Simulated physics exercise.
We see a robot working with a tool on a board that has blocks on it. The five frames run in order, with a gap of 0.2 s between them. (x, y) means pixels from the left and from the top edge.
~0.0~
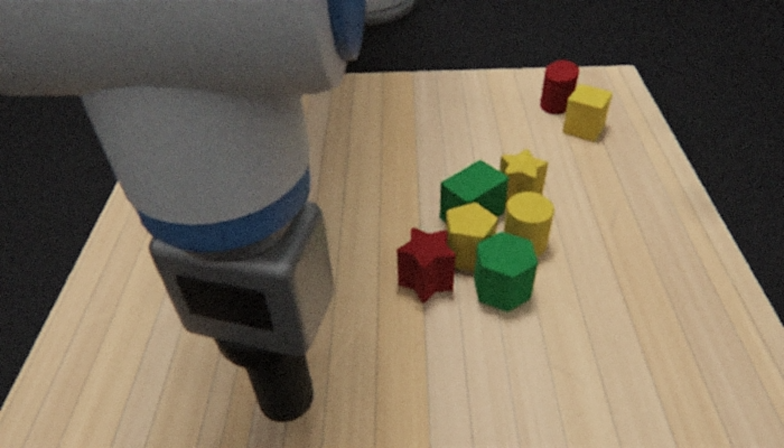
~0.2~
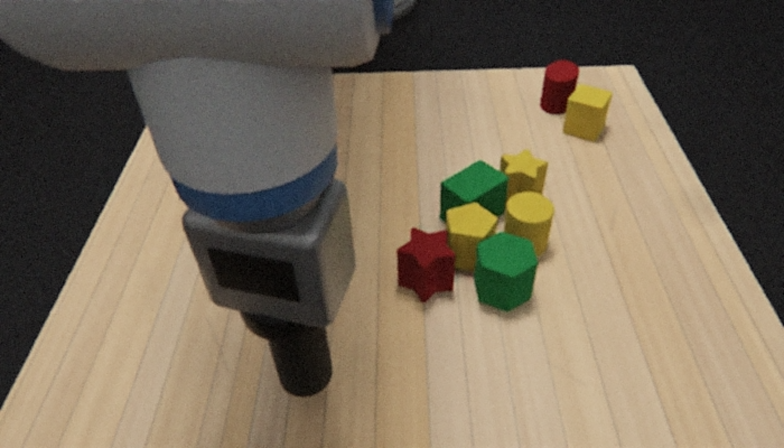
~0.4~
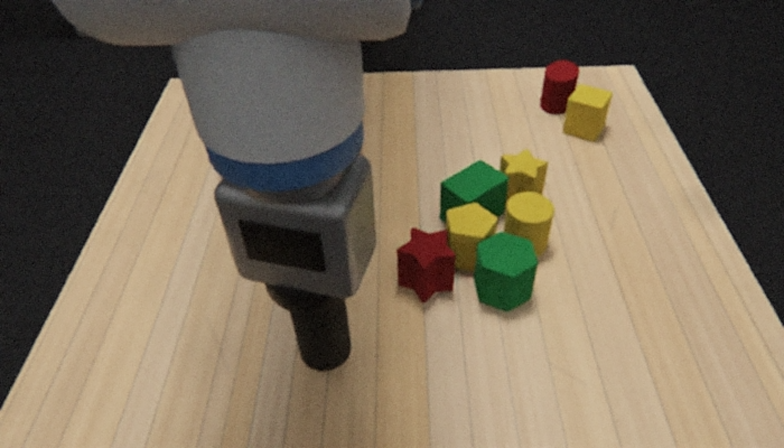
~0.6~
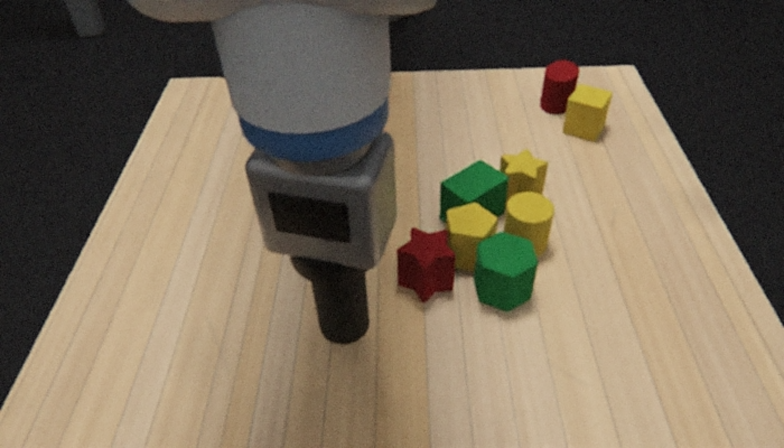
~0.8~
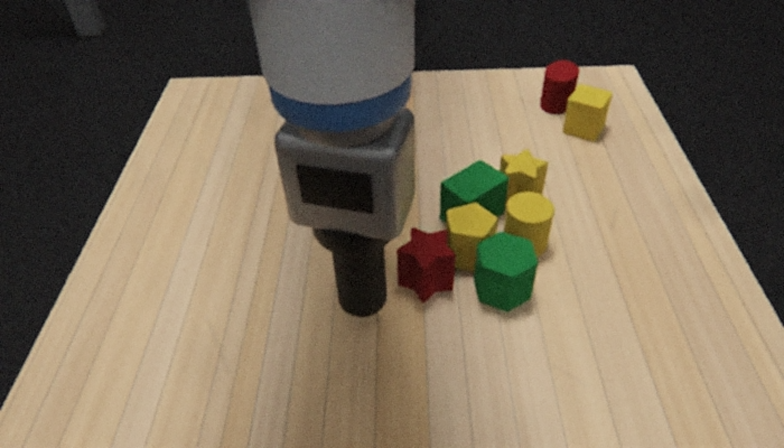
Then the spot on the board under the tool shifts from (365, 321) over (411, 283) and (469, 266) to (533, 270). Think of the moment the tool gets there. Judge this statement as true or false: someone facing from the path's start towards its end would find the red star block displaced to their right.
That is false.
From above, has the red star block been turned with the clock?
The answer is no.
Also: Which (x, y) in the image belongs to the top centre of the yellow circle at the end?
My estimate: (582, 194).
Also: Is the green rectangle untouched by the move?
In short: No.
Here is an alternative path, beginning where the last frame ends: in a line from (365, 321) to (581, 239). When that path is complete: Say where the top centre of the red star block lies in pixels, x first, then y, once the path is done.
It sits at (528, 193).
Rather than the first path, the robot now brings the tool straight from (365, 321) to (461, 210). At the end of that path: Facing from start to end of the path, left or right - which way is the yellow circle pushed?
It moves right.
On the path given first. One third of the way, tool (412, 260); red star block (446, 229); yellow pentagon (490, 212); yellow circle (538, 205).
Two thirds of the way, tool (472, 244); red star block (487, 204), turned 20° anticlockwise; yellow pentagon (527, 193), turned 30° clockwise; green rectangle (480, 171); green six-sided block (518, 255); yellow circle (575, 197).
At the end, tool (537, 248); red star block (498, 202), turned 50° anticlockwise; yellow pentagon (535, 183), turned 40° clockwise; green rectangle (480, 169); green six-sided block (561, 272), turned 70° clockwise; yellow circle (582, 194).
